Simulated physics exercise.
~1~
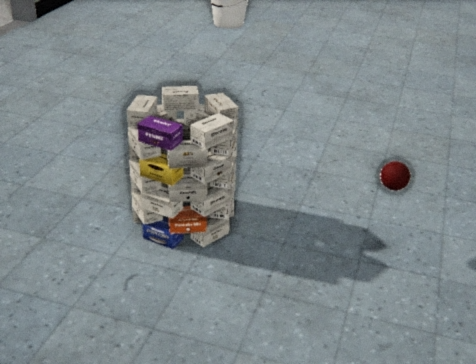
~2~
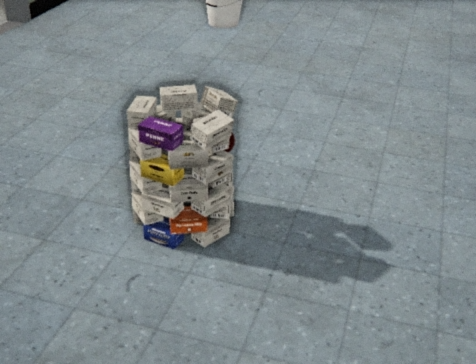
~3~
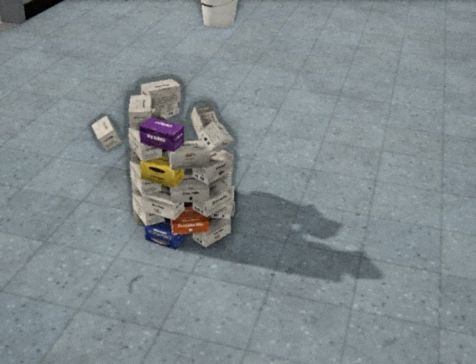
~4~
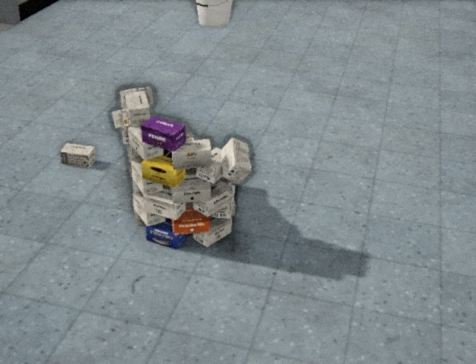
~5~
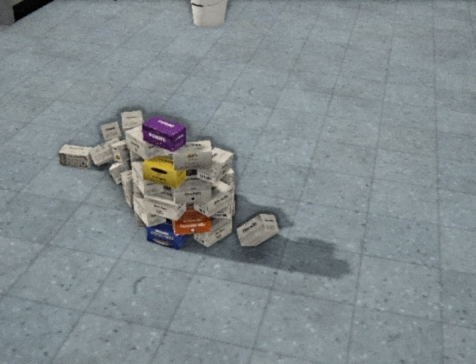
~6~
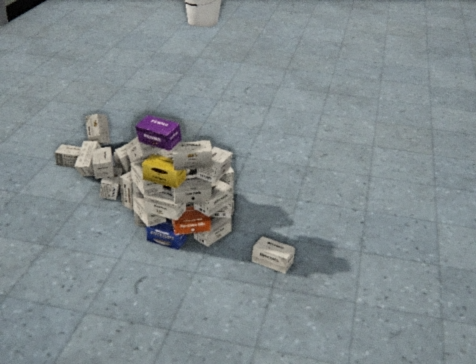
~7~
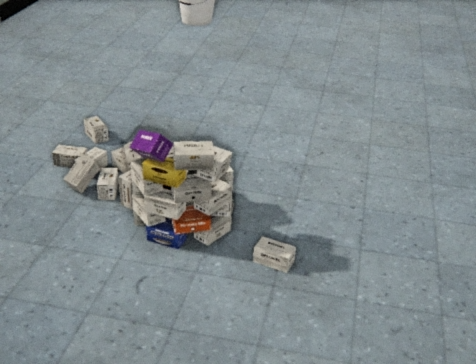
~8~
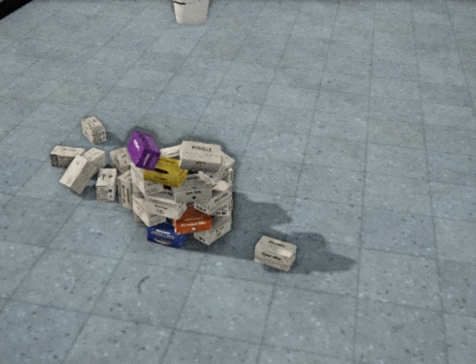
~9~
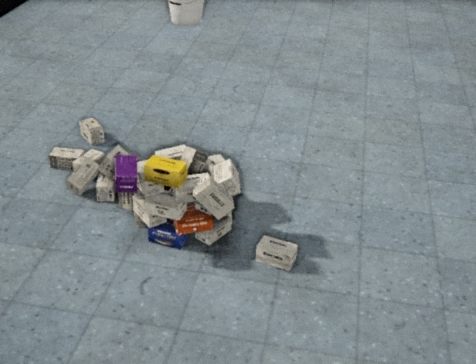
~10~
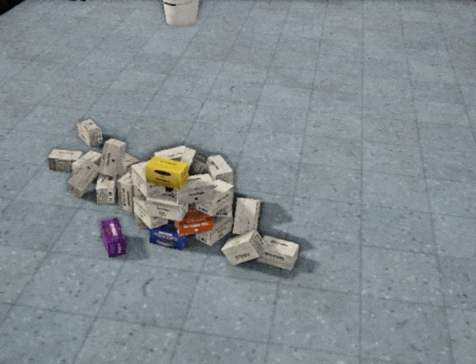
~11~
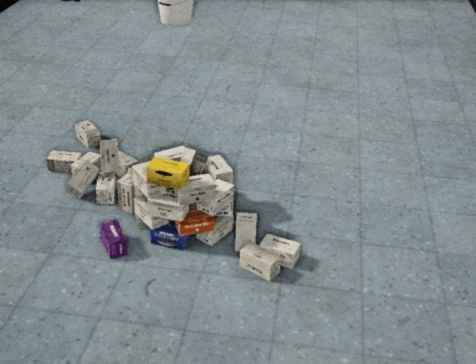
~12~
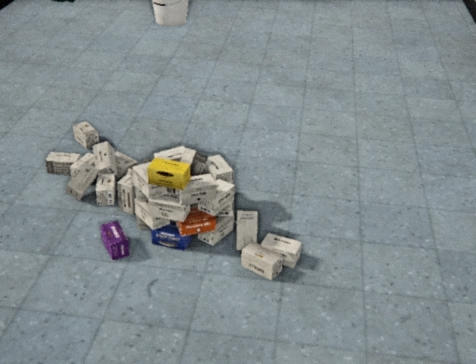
The clip shows a red ball moving left into a round tower of mostly white boxes, which spill to both sides as the upper part collapses. The purple box tumbles to the floor at the front left, while the yellow one stays up on the remaining pile, above the orange and blue boxes.
